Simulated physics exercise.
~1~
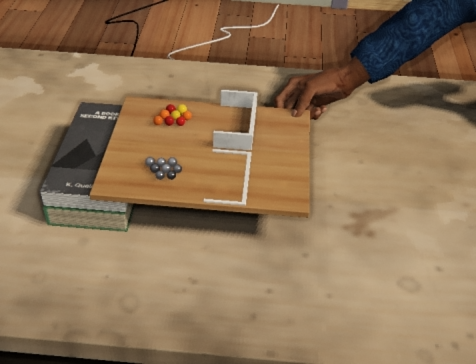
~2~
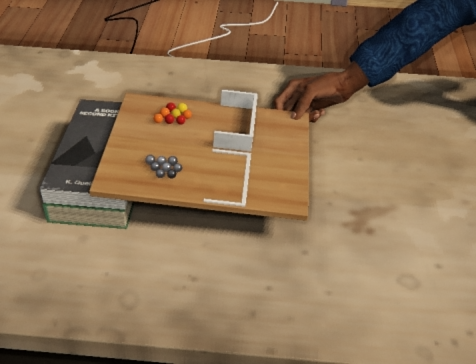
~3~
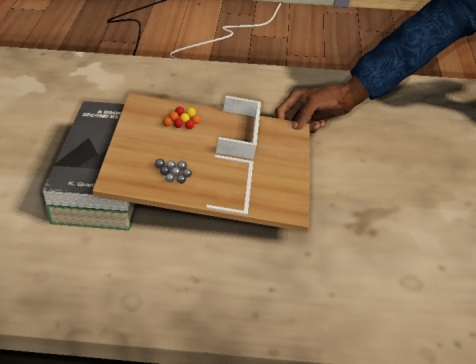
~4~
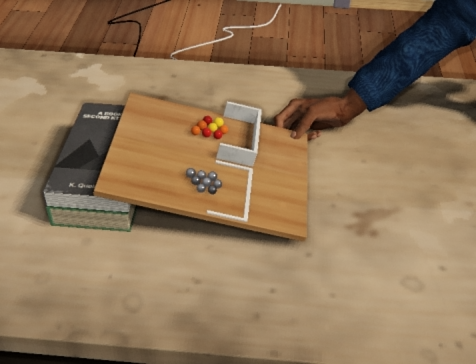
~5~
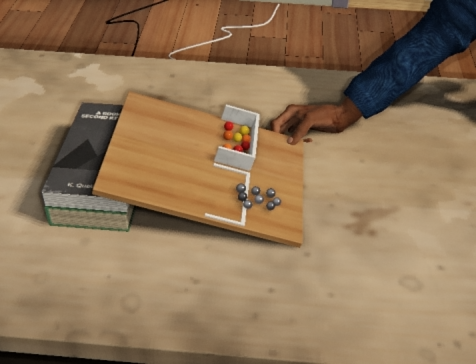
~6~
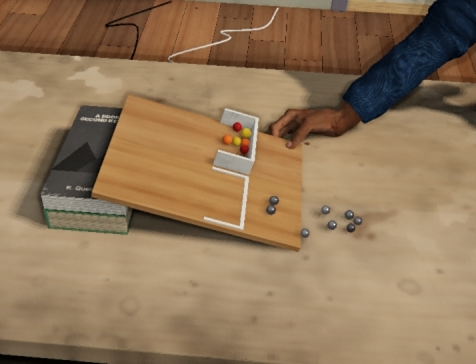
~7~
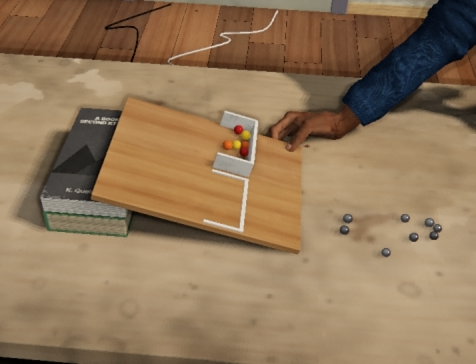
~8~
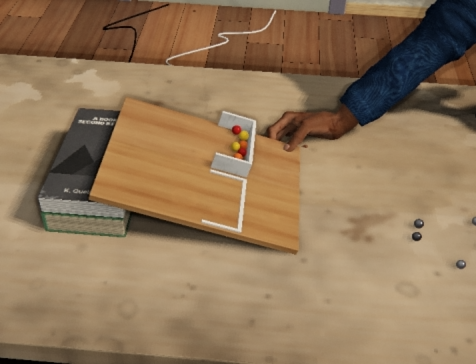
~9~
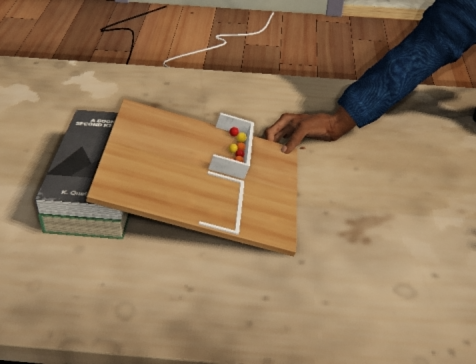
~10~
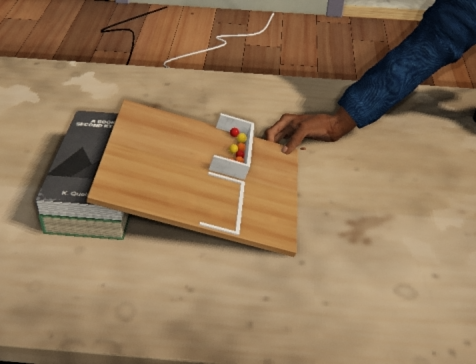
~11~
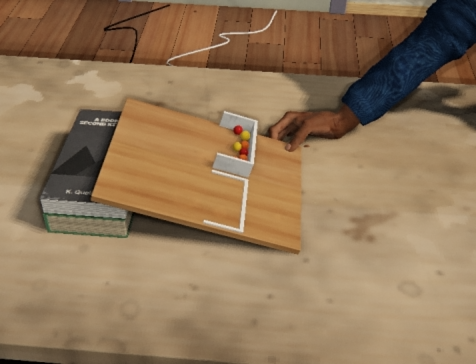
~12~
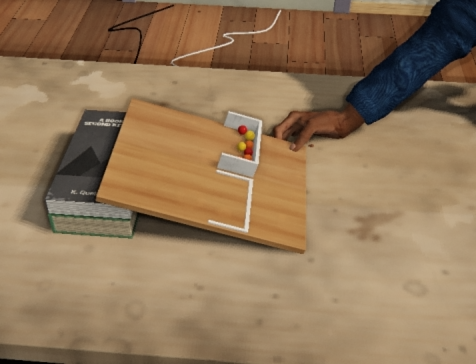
On a worn, pale tabletop beside a wood-plank surface, seen from above at an angle, a wooden board leans on a thick dark book at the left. Red, orange and yellow balls sit on its far side and grey balls on its near side, with white barriers further right and a blue-sleeved hand at the right end. The hand lowers that end, tilting the board into a ramp, and both groups roll right. The grey balls pass their low barrier, spill onto the table and scatter out of view. The colourful balls stay gathered inside the taller far barrier.
